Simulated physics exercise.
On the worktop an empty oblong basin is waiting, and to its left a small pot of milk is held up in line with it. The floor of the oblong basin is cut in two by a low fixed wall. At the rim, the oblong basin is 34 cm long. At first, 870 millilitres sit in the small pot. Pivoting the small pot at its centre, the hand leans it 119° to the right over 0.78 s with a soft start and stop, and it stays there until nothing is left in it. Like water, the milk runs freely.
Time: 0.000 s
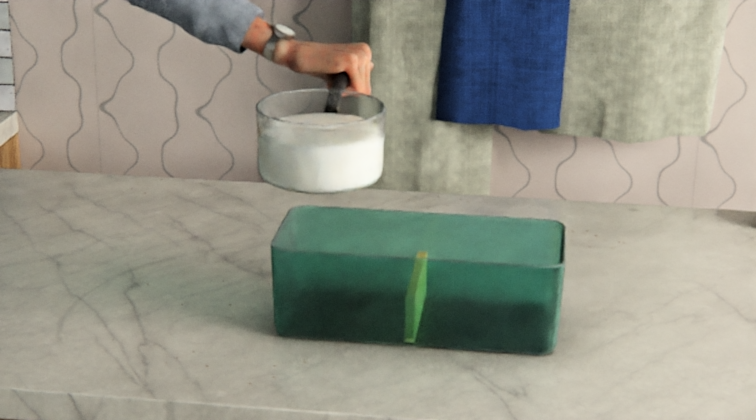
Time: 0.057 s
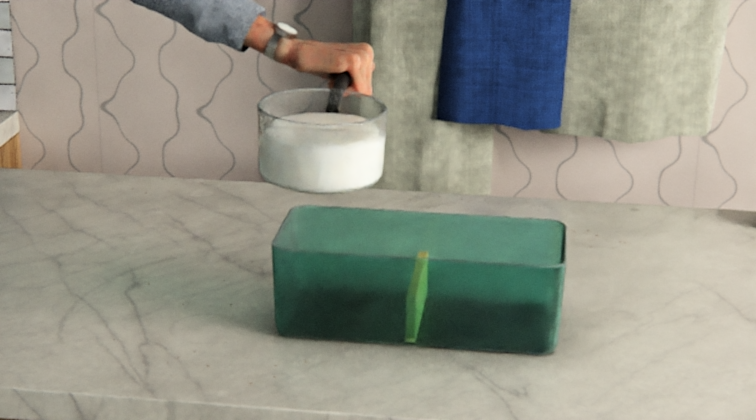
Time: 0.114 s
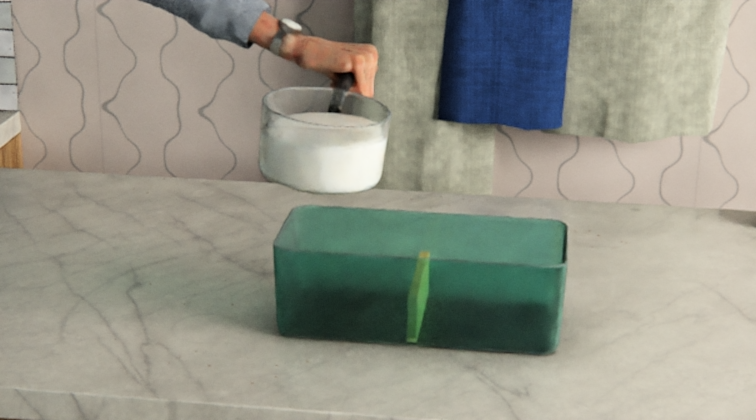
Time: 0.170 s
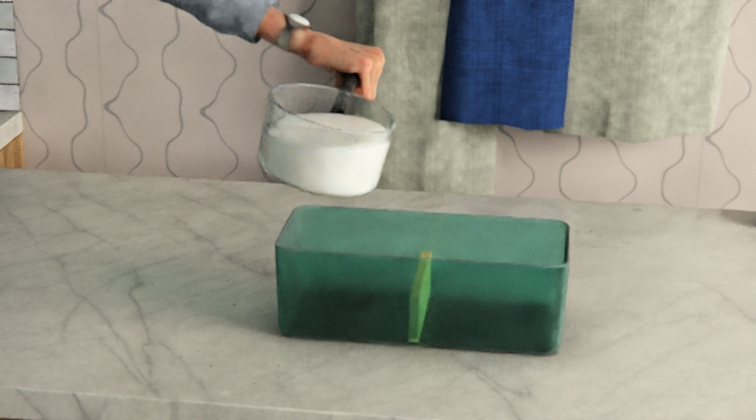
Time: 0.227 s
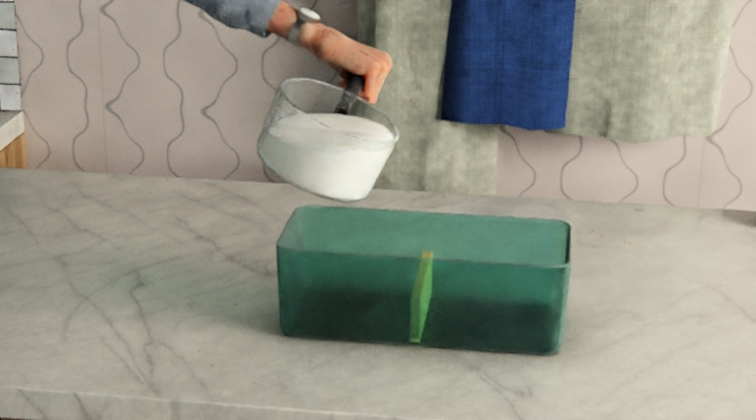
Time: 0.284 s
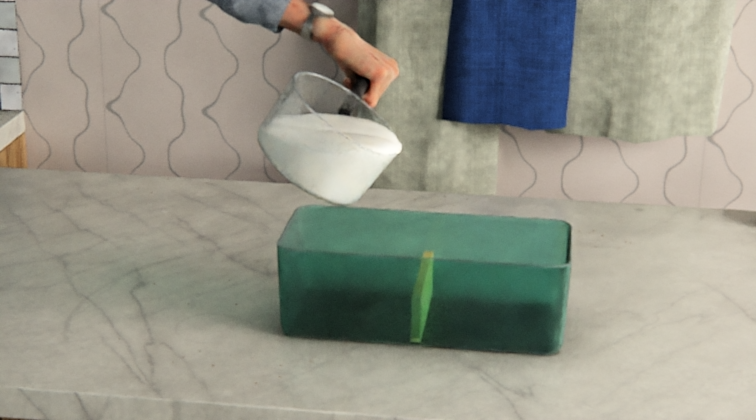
A pale marble worktop is seen from the front and slightly above, before a wall patterned with wavy lines where grey-green and blue cloths hang. A hand in a blue-grey sleeve and a wristwatch holds a clear pot of white milk by its dark handle, above and left of an oblong green basin with a bright green upright piece. The hand tilts the pot rightward, slowly then faster, and the milk shifts up to its right rim while the view stays nearly still.
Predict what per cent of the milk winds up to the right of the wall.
Roughly 38 per cent is past the wall.
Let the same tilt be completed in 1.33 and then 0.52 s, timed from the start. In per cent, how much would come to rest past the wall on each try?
The first try gives around 55 percent, the second around 20 percent.
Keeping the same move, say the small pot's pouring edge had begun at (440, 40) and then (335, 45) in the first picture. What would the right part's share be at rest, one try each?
In turn about 90 and 5 per cent.
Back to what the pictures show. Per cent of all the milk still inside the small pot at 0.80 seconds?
Close to 3 percent of the total.
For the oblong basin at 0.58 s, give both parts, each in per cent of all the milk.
I'd say some 16 on the left and some 30 on the right.
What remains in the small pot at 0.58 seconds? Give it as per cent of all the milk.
26 %.
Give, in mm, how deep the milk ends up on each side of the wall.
I'd say close to 24 mm on the left, close to 14 mm on the right.
Then, 0.58 s in, the tilt is 101° and 27 per cent is still to pour, 15 is left of the wall and 29 right of it.
Then, 0.80 s in, the tilt is 119° and 3 per cent is still to pour, 55 is left of the wall and 37 right of it.
Then, 1.03 s in, the tilt is 119° and 0 per cent is still to pour, 60 is left of the wall and 38 right of it.
Then, 1.28 s in, the tilt is 119° and 0 per cent is still to pour, 60 is left of the wall and 38 right of it.
Finally, 60 per cent lies left of the wall, 38 right of it and 1 outside.
